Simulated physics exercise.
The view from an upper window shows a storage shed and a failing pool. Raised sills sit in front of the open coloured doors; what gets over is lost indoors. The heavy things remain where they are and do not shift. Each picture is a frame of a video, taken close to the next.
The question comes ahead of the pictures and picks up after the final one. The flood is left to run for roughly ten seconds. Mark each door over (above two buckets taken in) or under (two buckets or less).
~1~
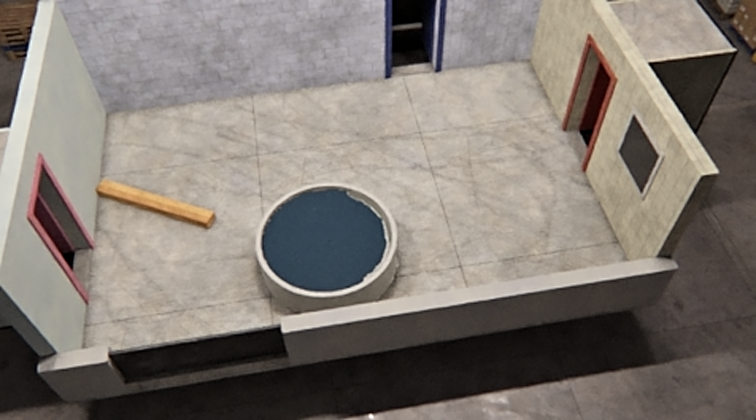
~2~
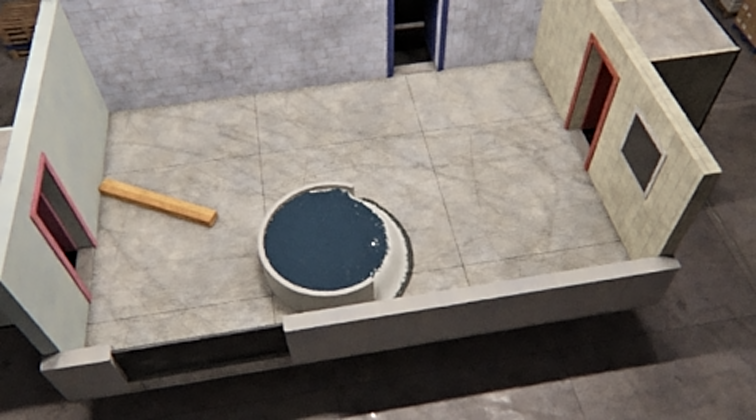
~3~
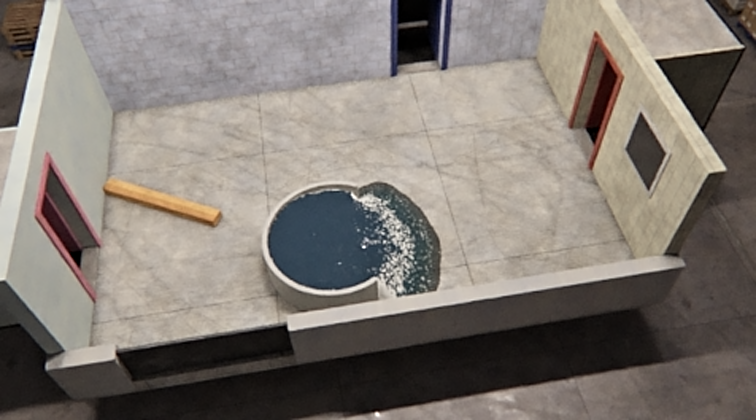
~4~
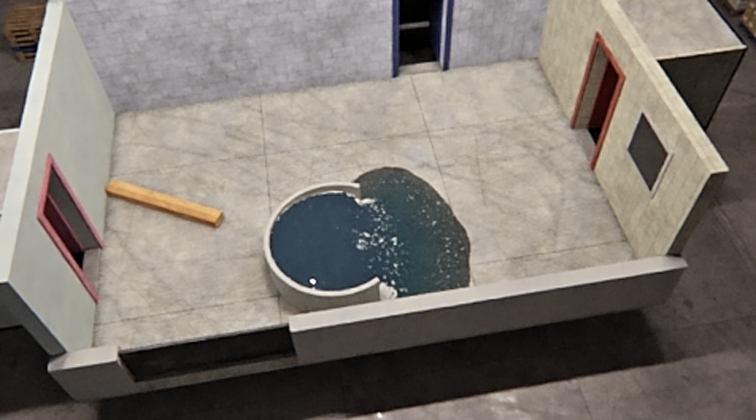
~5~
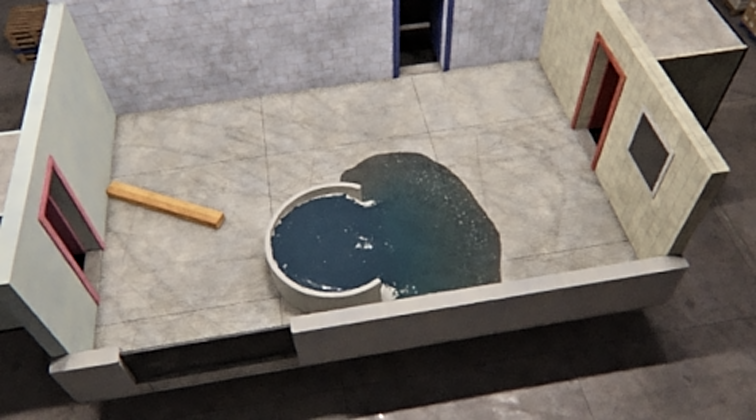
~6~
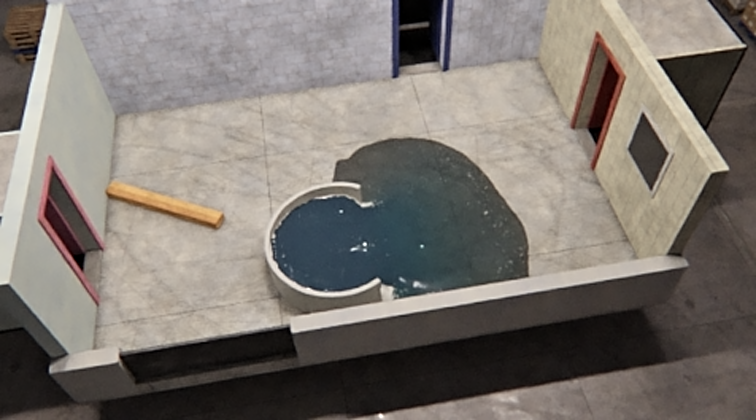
Red door: Over. Blue door: Over. Pink door: Under.
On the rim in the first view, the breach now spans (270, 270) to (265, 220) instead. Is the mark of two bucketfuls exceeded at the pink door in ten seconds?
In that case pink crosses the line.
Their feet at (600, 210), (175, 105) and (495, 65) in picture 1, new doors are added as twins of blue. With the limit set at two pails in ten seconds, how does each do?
First ends up above, second ends up below, third ends up above.
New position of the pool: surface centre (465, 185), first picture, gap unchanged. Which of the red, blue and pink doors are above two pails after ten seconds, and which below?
Taking the doors in turn, red surpasses that, blue remains short, and pink remains short.
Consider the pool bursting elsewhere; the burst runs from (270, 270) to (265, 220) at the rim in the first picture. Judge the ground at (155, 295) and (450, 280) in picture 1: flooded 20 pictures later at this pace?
The first spot is swamped, the second spared.
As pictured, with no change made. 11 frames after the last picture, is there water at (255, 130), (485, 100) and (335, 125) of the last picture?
First spot not wet, second soaked, third not wet.
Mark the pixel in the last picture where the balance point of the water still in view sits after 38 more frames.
I'd place it roughly at (475, 166).
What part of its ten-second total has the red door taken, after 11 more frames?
Close to 10 out of every hundred.
A moment on, water covers 35 % of the floor; the red door not reached, the blue door not reached, the pink door not reached.
Next, water covers 45 % of the floor; the red door under two buckets in, the blue door wet at the sill, nothing in, the pink door not reached.
Then, water covers 45 % of the floor; the red door far over two buckets in, the blue door wet at the sill, nothing in, the pink door not reached.
Later, water covers 50 % of the floor; the red door far over two buckets in, the blue door under two buckets in, the pink door not reached.
In the end, water covers 85 % of the floor; the red door far over two buckets in, the blue door over two buckets in, the pink door not reached.
